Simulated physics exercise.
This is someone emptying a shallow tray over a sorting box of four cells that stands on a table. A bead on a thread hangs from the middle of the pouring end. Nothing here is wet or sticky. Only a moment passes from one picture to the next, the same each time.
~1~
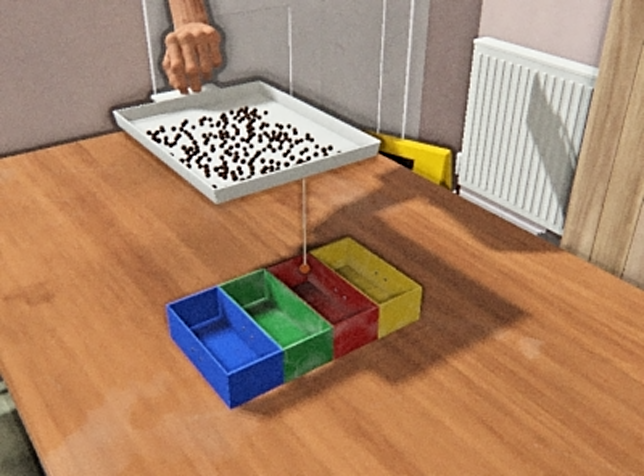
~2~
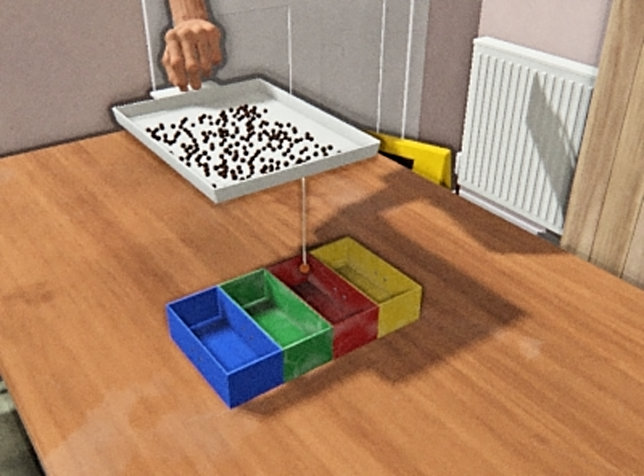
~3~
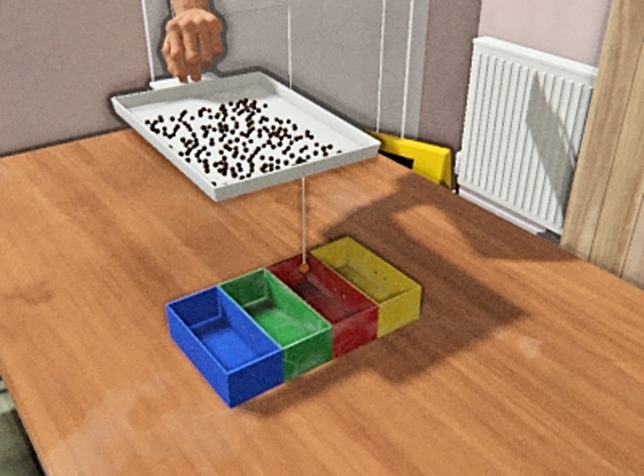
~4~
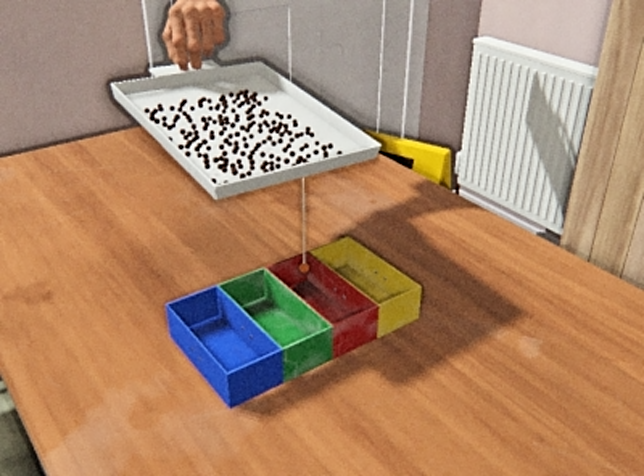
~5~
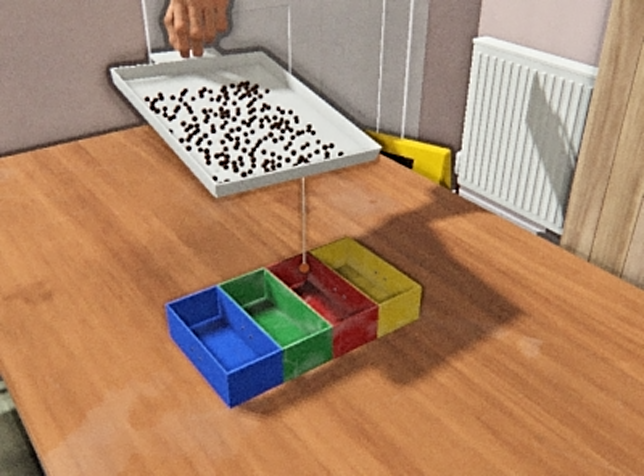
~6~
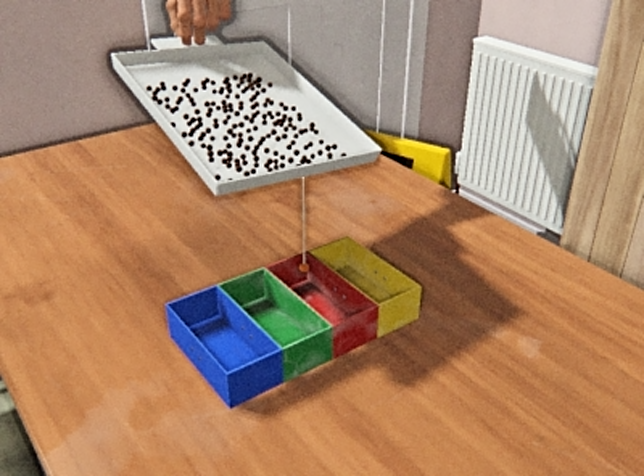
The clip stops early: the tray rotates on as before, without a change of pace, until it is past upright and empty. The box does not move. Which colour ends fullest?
Most goes to the yellow cell.
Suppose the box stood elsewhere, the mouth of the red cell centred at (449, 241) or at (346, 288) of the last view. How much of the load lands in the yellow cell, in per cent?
About 0 and 50 per cent.
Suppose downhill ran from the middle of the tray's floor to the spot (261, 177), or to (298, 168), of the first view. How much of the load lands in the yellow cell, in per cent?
The first gives 0 %, the second 30 %.
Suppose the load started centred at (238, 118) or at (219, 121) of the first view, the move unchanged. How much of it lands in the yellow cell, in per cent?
Roughly 80 per cent, and 70 per cent.
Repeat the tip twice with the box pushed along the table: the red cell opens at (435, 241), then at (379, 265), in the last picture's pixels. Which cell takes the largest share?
The first try: The cell in blue. The second: That red cell.
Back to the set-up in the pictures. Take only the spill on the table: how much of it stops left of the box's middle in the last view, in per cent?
Roughly 10 in a hundred.
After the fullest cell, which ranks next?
The runner-up: The cell in red.
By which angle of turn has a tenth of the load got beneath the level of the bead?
At about 100°.
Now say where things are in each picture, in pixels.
Corners of the pouring end at (216, 188) and (377, 141), level; middle of the load at (238, 145), allspice berries; bead on its thread at (305, 268); blue cell at (256, 376); green cell at (308, 352); red cell at (356, 330); yellow cell at (400, 309), in the first picture.
Corners of the pouring end at (215, 187) and (377, 141), level; middle of the load at (237, 144), in the second picture.
Corners of the pouring end at (216, 186) and (377, 142), tipped barely, lowest at the right corner; middle of the load at (237, 140), in the third picture.
Corners of the pouring end at (217, 184) and (377, 144), tipped a little, lowest at the right corner; middle of the load at (237, 134), in the fourth picture.
Corners of the pouring end at (218, 183) and (378, 147), tipped a little, lowest at the right corner; middle of the load at (238, 129), in the fifth picture.
Corners of the pouring end at (219, 181) and (378, 149), tipped clearly, lowest at the right corner; middle of the load at (241, 125); blue cell at (256, 375); green cell at (308, 351); red cell at (355, 329); yellow cell at (399, 309), in the sixth picture.
Soon, tray tipped steeply; nearly all on the tray; a stray few in the yellow cell; a small part falling or outside the box.
A while on, tray tipped right over; most on the tray; a small part in the yellow cell; a stray few in the red cell; about a quarter falling or outside the box.
Towards the end, tray tipped past a quarter turn; about two thirds in the yellow cell; about a quarter in the red cell; a stray few in the green cell; a small part falling or outside the box.
Finally, tray tipped past a quarter turn; about two thirds in the yellow cell; about a quarter in the red cell; a stray few in the green cell; none in the blue cell; a small part outside the box.
